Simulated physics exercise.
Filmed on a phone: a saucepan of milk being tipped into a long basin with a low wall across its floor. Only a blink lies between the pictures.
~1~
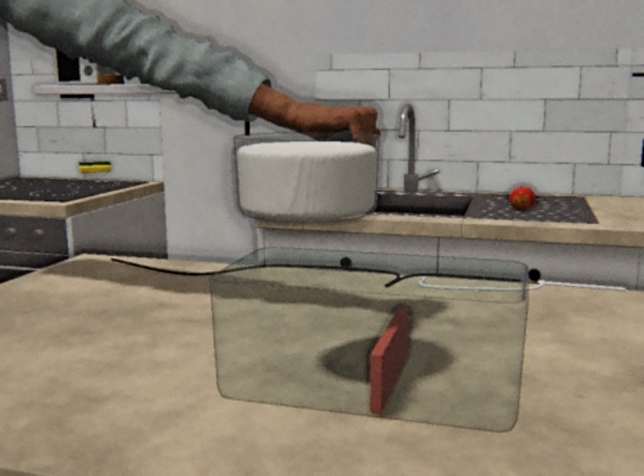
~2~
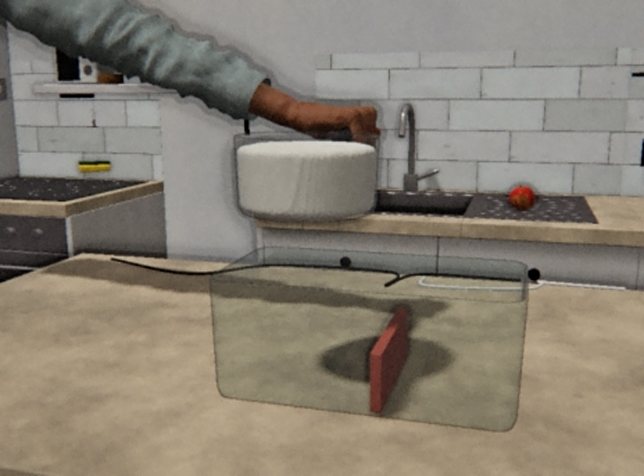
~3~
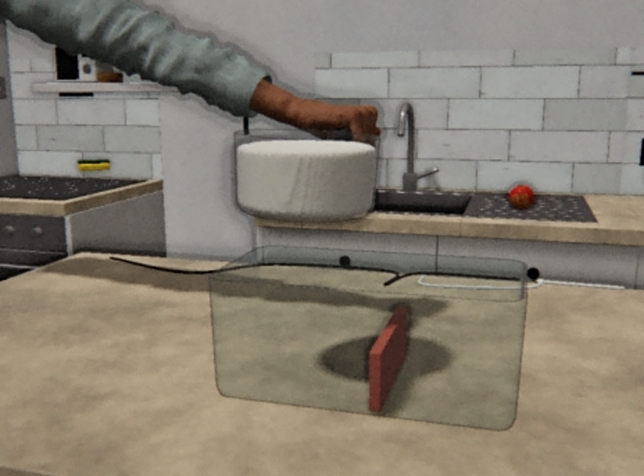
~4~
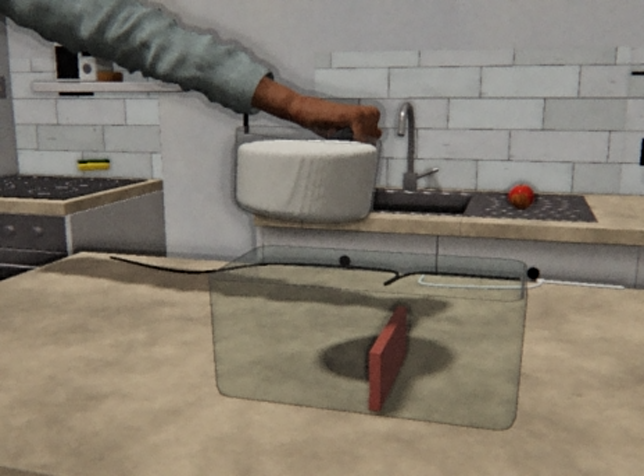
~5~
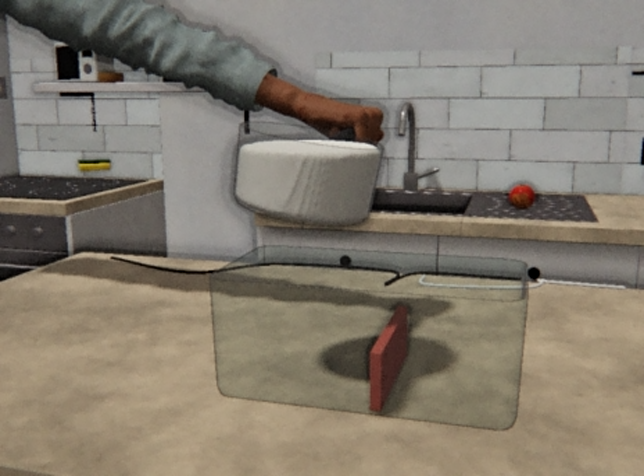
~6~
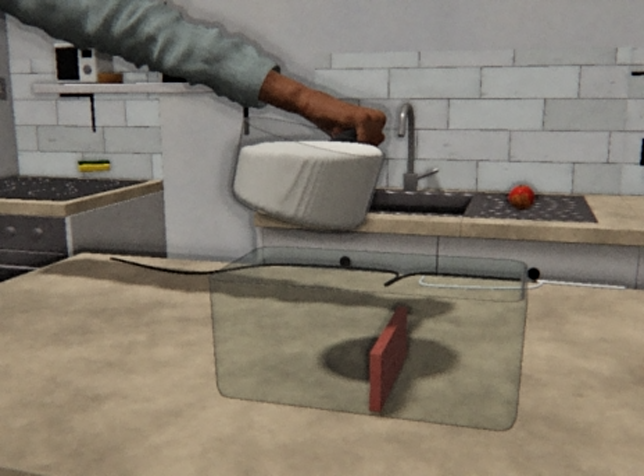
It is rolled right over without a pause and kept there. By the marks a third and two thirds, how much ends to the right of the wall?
The share right of the wall is above two thirds.
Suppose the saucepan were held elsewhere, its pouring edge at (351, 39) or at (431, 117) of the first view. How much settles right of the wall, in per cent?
Roughly 80 per cent, and 90 per cent.
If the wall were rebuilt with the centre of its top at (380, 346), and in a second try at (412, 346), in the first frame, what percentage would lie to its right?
About 85 and 65 per cent.
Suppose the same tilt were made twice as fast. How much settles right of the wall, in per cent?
It comes to 70 per cent or so.
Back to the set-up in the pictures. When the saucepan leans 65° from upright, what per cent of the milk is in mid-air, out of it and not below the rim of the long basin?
It comes to 25 per cent or so.
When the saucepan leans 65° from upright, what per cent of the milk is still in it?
It comes to 50 per cent or so.
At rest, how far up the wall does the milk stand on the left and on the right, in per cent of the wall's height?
Some 10 per cent left and 70 right.
A moment on, the saucepan is tipped part way and 52 per cent is still to pour, 1 is left of the wall and 24 right of it.
Next, the saucepan is tipped on its side and 11 per cent is still to pour, 6 is left of the wall and 79 right of it.
Then the saucepan is tipped right over and 0 per cent is still to pour, 16 is left of the wall and 83 right of it.
Later the saucepan is tipped right over and 0 per cent is still to pour, 17 is left of the wall and 83 right of it.
In the end 17 per cent lies left of the wall, 83 right of it and 0 outside.
